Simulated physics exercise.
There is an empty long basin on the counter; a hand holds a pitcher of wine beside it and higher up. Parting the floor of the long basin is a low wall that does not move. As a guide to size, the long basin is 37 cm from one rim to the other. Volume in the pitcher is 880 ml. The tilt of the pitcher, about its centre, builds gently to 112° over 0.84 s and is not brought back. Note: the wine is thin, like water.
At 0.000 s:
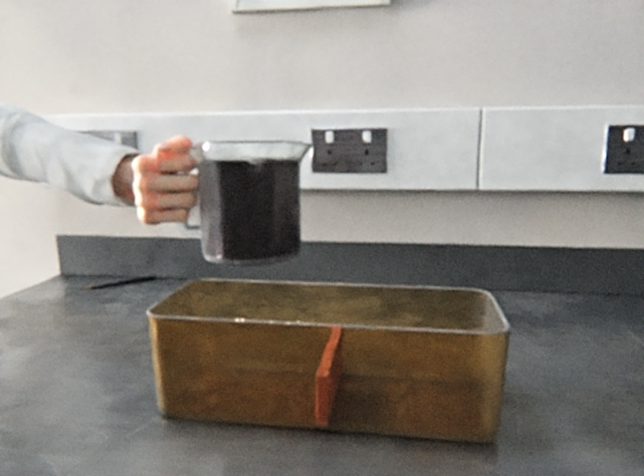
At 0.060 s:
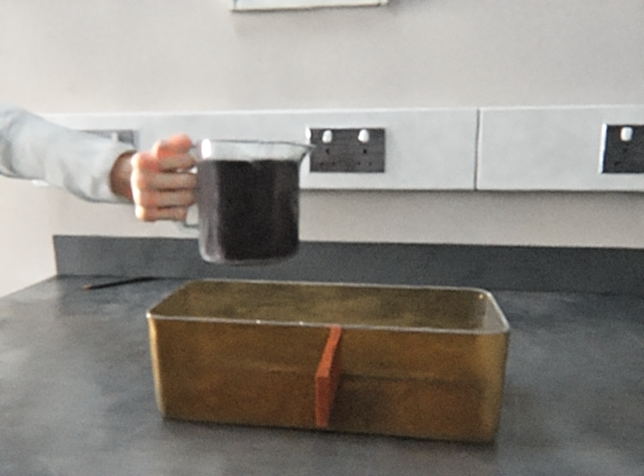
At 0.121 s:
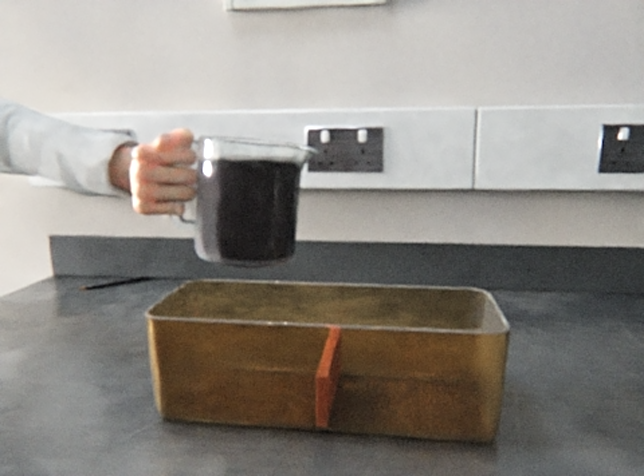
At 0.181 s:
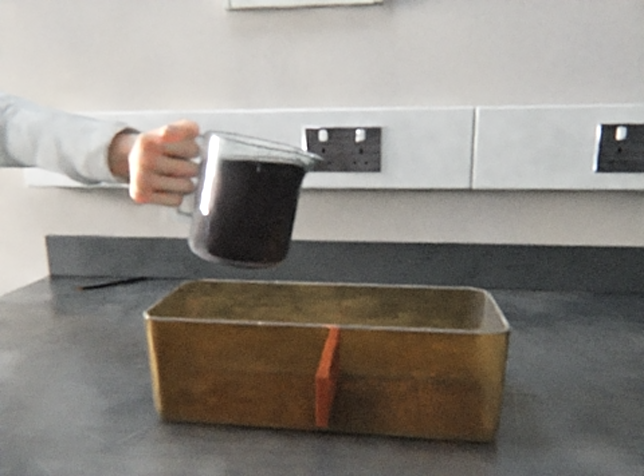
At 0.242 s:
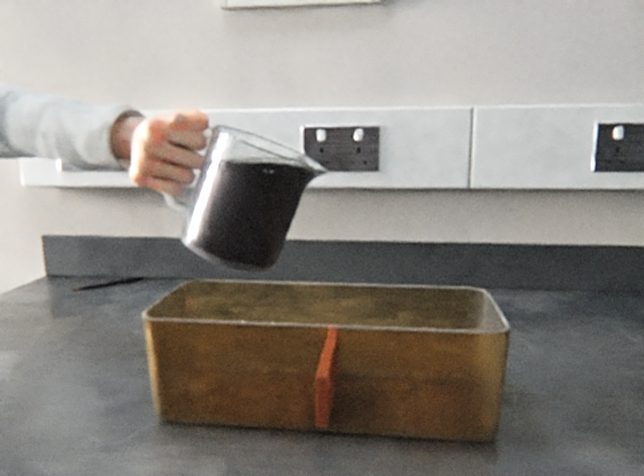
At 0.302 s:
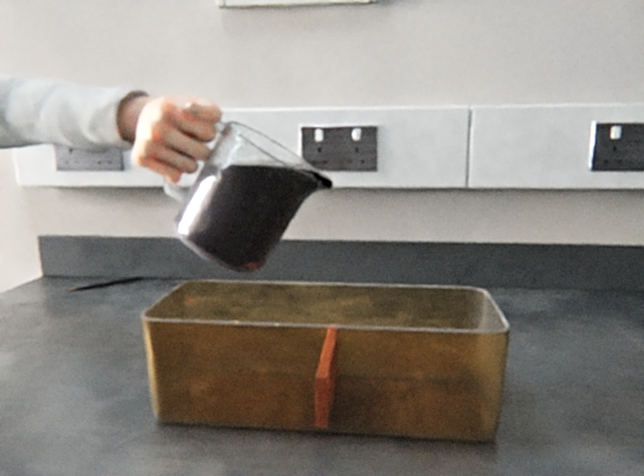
A hand lifted a glass pitcher of dark liquid slightly and gradually tilted it to the right above a long, brownish basin on the counter, until the liquid reached the spout.
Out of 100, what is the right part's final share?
About 89 out of 100.
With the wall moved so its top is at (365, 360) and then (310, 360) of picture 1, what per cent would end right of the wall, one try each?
Some 50 in a hundred, then some 95 in a hundred.
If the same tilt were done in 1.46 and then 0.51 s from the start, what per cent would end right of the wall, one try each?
The first try gives around 90 percent, the second around 85 percent.
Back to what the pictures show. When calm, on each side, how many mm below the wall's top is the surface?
Roughly 54 mm on the left side and roughly 22 mm on the right.
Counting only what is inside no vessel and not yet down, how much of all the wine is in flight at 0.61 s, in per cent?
About 20 per cent.
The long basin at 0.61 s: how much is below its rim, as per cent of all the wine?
22 %, roughly.
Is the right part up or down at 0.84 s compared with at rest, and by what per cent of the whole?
Looks like it went upward, around 14 per cent.
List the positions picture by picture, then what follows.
In the first picture, it leans 0°; its right rim is at (314, 143); the wine meets the walls at (206, 159) and (299, 160); the long basin's rim runs from (171, 297) to (499, 311); the wall's top is at (331, 351).
In the second picture, it leans 1°; its right rim is at (315, 145); the wine meets the walls at (206, 158) and (299, 160).
In the third picture, it leans 6°; its right rim is at (318, 150); the wine meets the walls at (207, 158) and (301, 161).
In the fourth picture, it leans 12°; its right rim is at (323, 158); the wine meets the walls at (209, 160) and (307, 163).
In the fifth picture, it leans 21°; its right rim is at (328, 171); the wine meets the walls at (206, 175) and (318, 167).
In the sixth picture, it leans 32°; its right rim is at (331, 187); the wine meets the walls at (200, 184) and (323, 175); 1 per cent is over the edge.
By 0.61 s the tilt is 93° and 58 per cent is still to pour, 0 is left of the wall and 22 right of it.
By 0.84 s the tilt is 112° and 12 per cent is still to pour, 4 is left of the wall and 76 right of it.
By 1.08 s the tilt is 112° and 1 per cent is still to pour, 9 is left of the wall and 89 right of it.
By 1.34 s the tilt is 112° and 0 per cent is still to pour, 10 is left of the wall and 89 right of it.
At rest 10 per cent lies left of the wall, 89 right of it and 1 outside.
